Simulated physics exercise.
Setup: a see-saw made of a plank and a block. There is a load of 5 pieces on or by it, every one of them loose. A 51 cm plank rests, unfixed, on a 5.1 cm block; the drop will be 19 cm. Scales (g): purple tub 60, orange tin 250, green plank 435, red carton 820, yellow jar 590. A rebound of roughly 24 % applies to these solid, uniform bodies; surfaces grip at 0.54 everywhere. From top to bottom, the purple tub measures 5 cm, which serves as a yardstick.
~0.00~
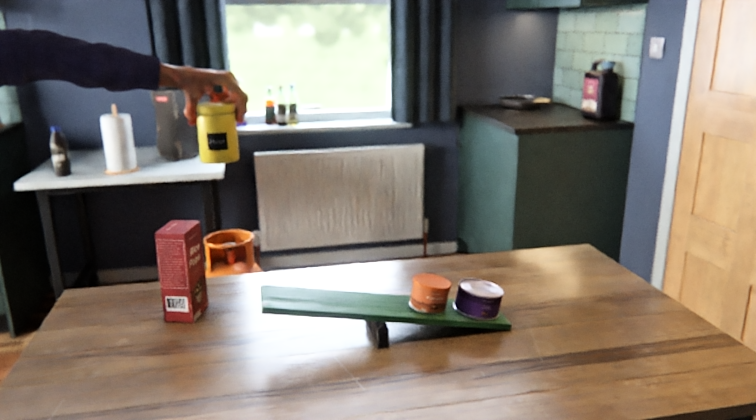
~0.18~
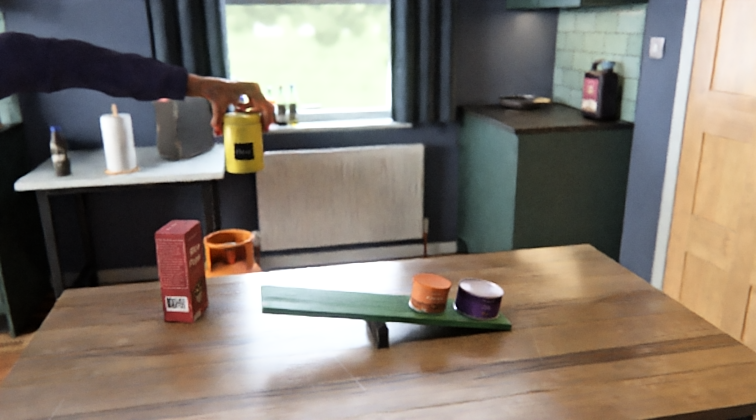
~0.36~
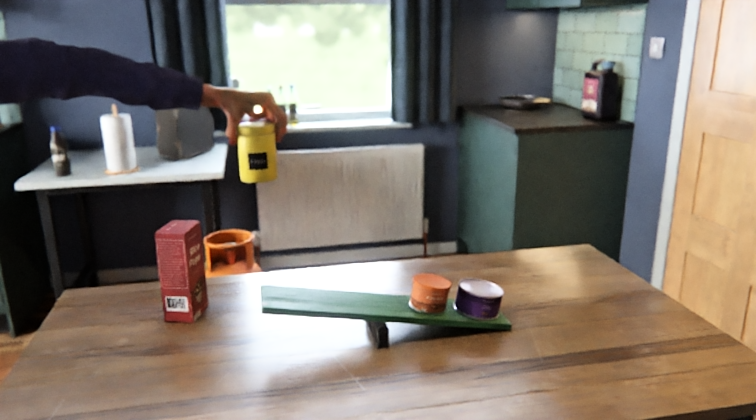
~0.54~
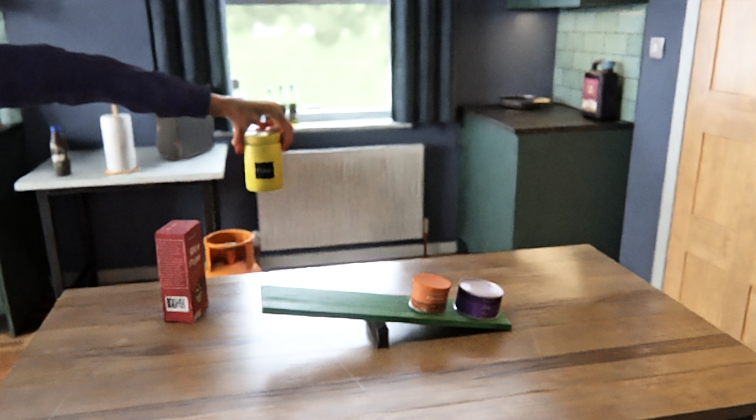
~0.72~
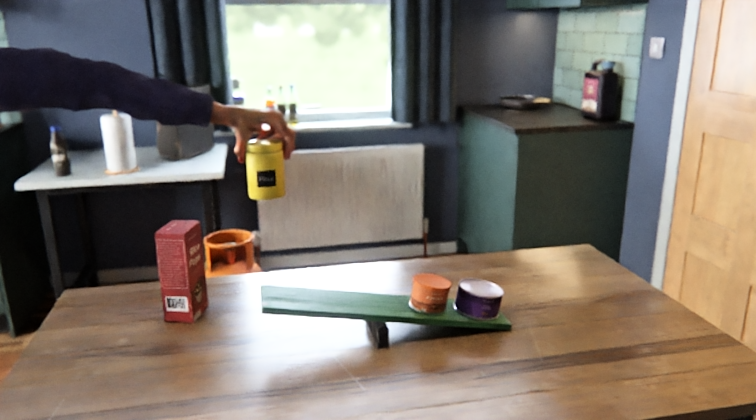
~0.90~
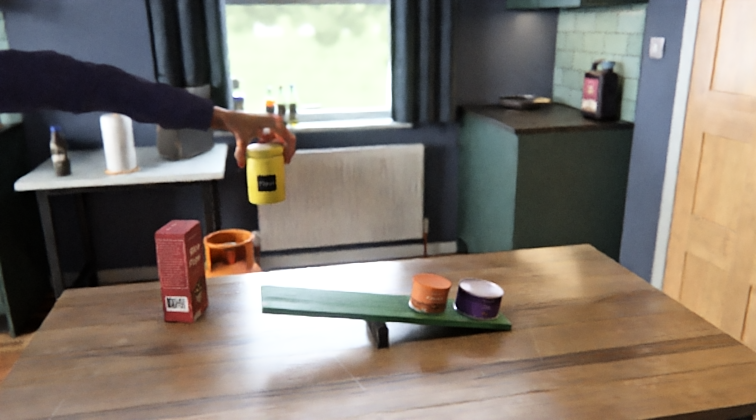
A green plank rests tilted across a small dark block on a wooden table, its right end low, in a dark-walled kitchen seen from slightly above by a still camera. An orange tin and a purple tub sit on its right half, with a red carton standing to the left. From the left, a dark-sleeved arm moves a yellow jar rightward and down, slowing until held still above the plank's raised left end.
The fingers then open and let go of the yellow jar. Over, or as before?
The plank ultimately stays put.
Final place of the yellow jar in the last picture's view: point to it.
Around (227, 333).
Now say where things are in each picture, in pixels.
In the first frame, 11 cm still to go; yellow jar (218, 132); purple tub (479, 299).
In the second frame, 7 cm still to go; yellow jar (243, 142); green plank (387, 308).
In the third frame, 4 cm still to go; yellow jar (258, 152); purple tub (479, 299).
In the fourth frame, 2 cm still to go; yellow jar (264, 161); green plank (387, 308).
In the fifth frame, 1 cm still to go; yellow jar (265, 169); purple tub (479, 299).
In the sixth frame, held still over the plank; yellow jar (266, 173); green plank (387, 308).
By 1.30 s, plank at 12°, tipped the other way; yellow jar tilted 5° near (273, 304); purple tub tilted 39°; orange tin tilted 40°.
By 1.40 s, plank at 13°, tipped the other way; yellow jar tilted 29° near (257, 315); purple tub tilted 63°; orange tin tilted 66°.
By 1.70 s, plank at 5°, leaning as at the start; yellow jar on its side near (227, 333); purple tub upside down; orange tin upside down.
When it is over (2.6 s), plank at 10°, leaning as at the start; lying over on the table or plank, orange tin and yellow jar; not toppled but over 4 cm from the start, purple tub; the other 2 within 4 cm of the start. End places, in pixels of the last picture, yellow jar near (227, 333). The plank ends as it began.
